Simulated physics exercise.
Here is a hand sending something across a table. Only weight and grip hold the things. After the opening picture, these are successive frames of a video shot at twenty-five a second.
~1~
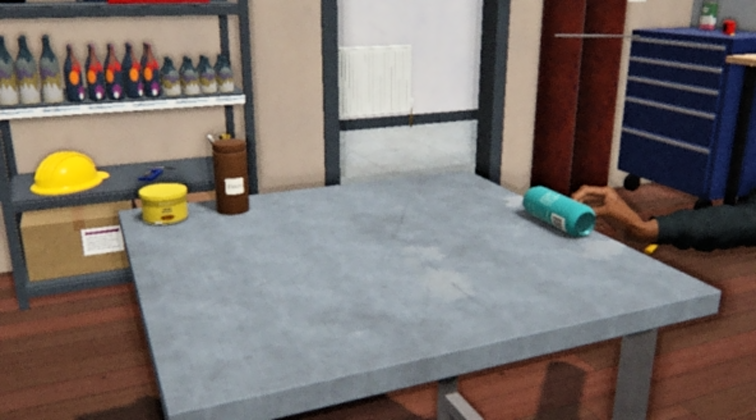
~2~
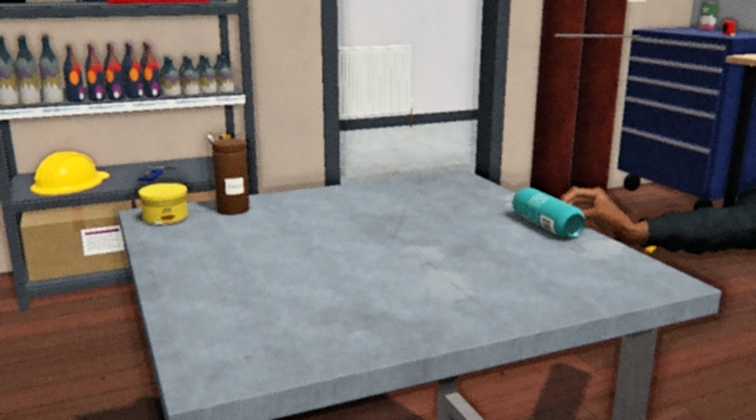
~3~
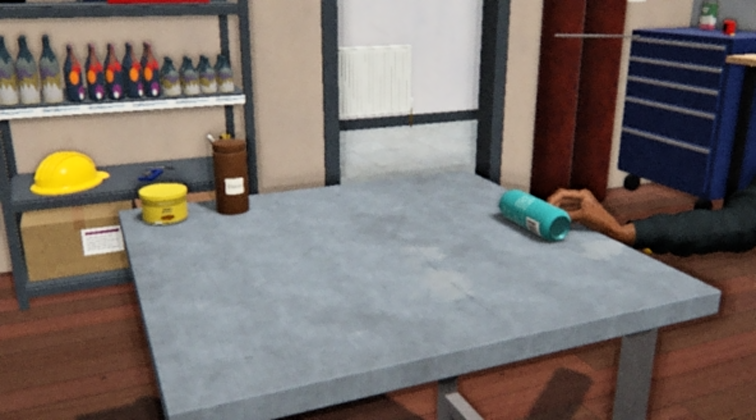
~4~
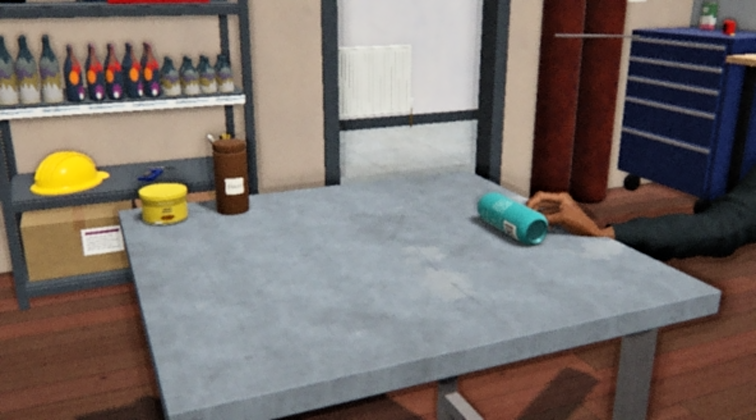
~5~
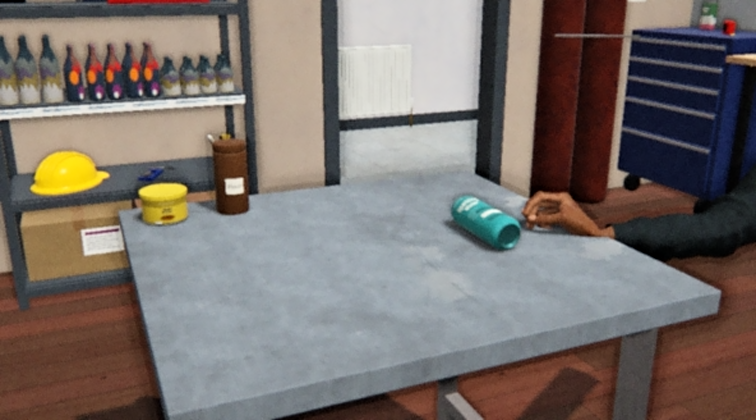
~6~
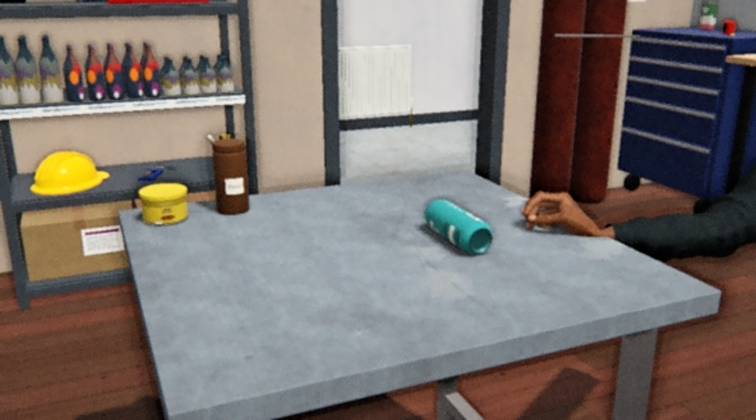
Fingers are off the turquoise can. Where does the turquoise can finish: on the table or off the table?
The turquoise can goes over the edge.
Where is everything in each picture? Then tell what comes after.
Under the hand; turquoise can (558, 211), in the first frame.
Under the hand; turquoise can (547, 212), in the second frame.
Under the hand; turquoise can (534, 214), in the third frame.
Turquoise can (512, 218), in the fourth frame.
Turquoise can (485, 222) shifted about its own width, in the fifth frame.
Turquoise can (457, 226) shifted well along, in the sixth frame.
Then, 0.30 s on from there, turquoise can shifted well along near (225, 260).
Then, 0.60 s on from there, turquoise can now off the table.
In the end, off the table, turquoise can.
